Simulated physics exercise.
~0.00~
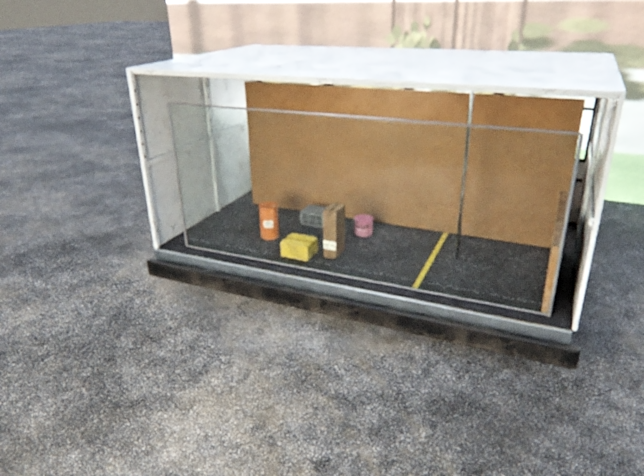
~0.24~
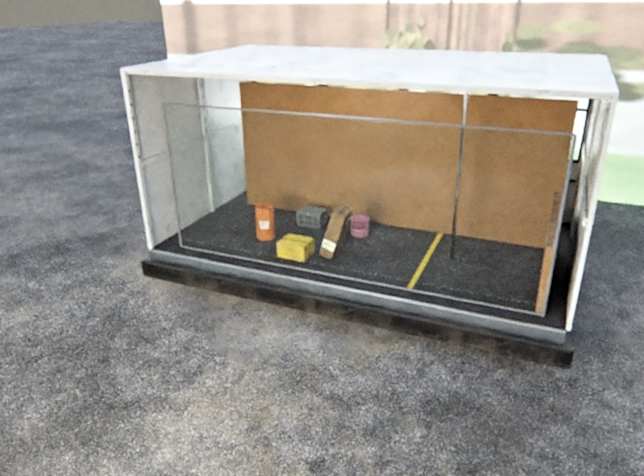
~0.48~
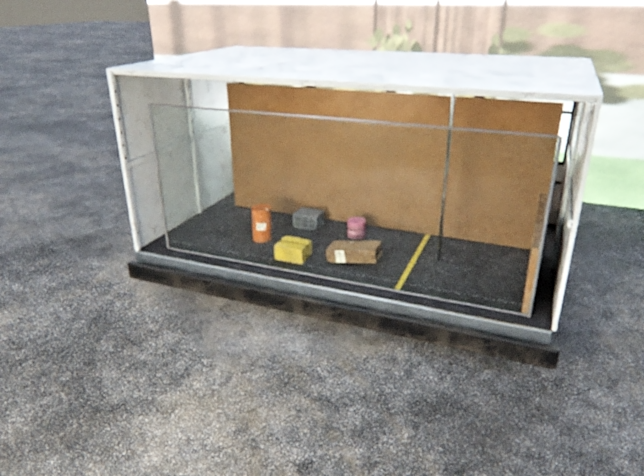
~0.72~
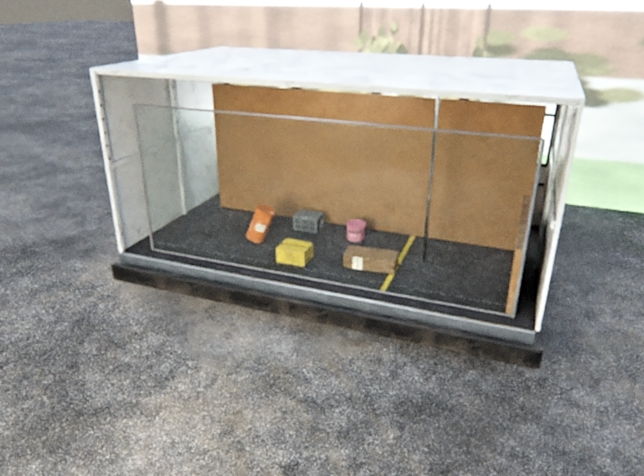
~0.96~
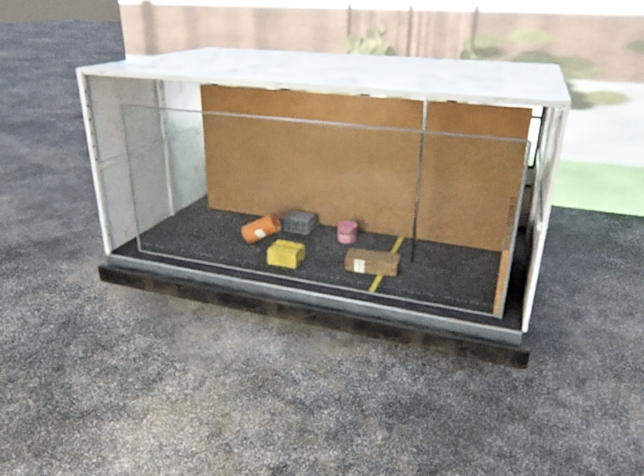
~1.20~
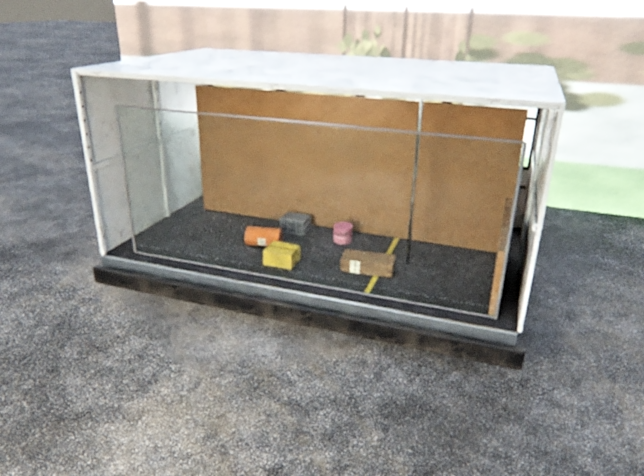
We see an open-fronted bay holding a tall brown box, yellow carton, grey crate, pink bucket and orange drum. The brown box topples and slides right, then the orange drum tips onto its side, and everything comes to rest without passing the yellow line.
